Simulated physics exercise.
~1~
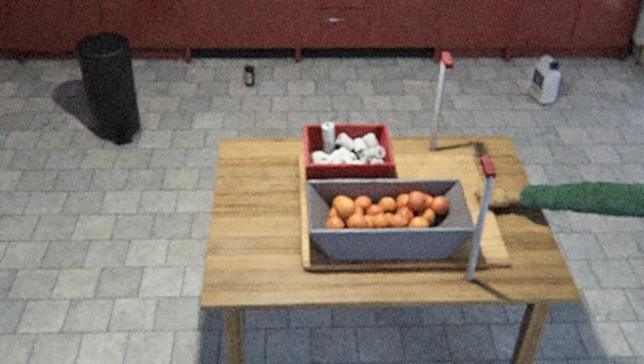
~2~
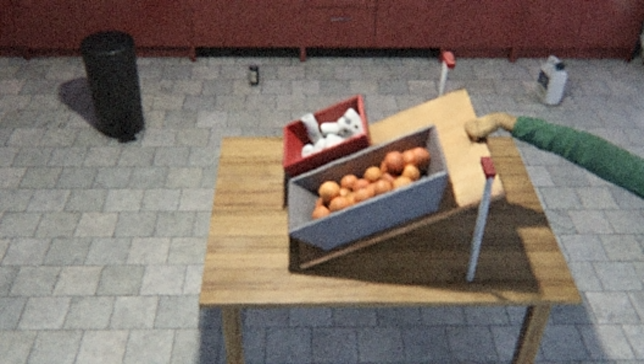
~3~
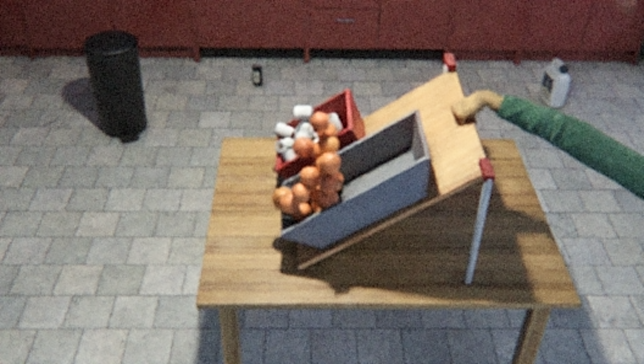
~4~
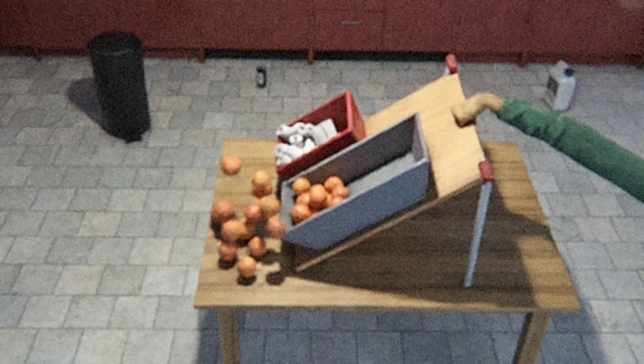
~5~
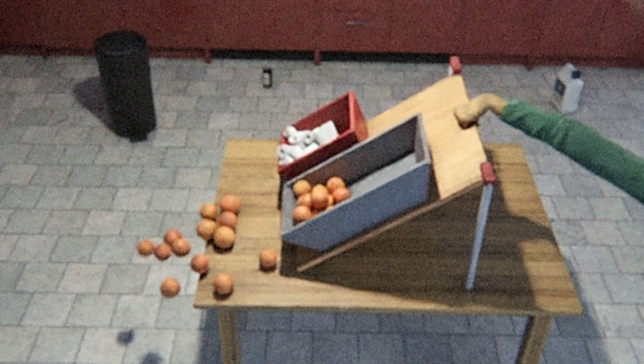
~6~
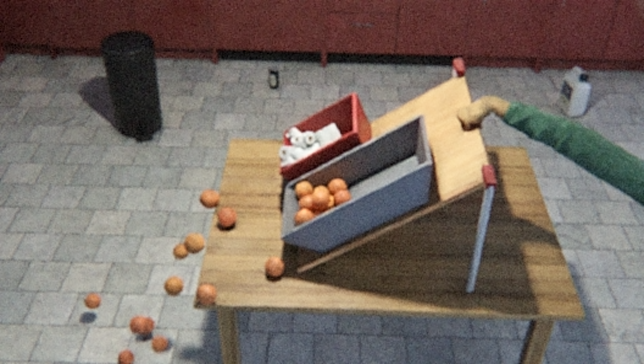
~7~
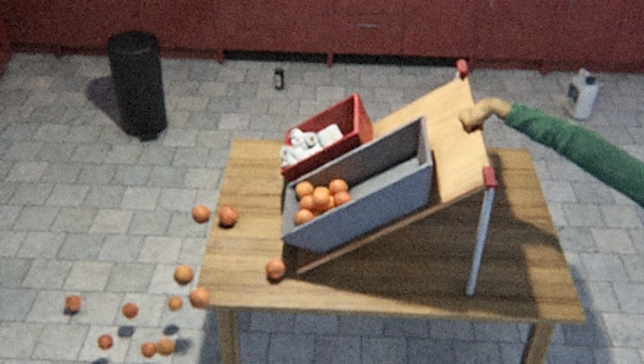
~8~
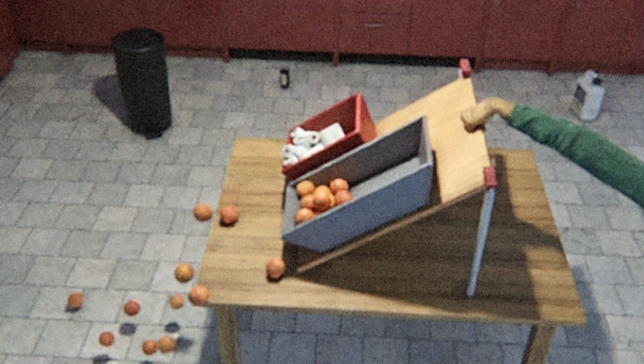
The clip shows a green-sleeved arm tilting a board holding two containers on a wooden table until it rests steeply against the stops. Many oranges spill leftward from the grey container, some rolling onto the floor, while several oranges and the white rolls remain in their containers.
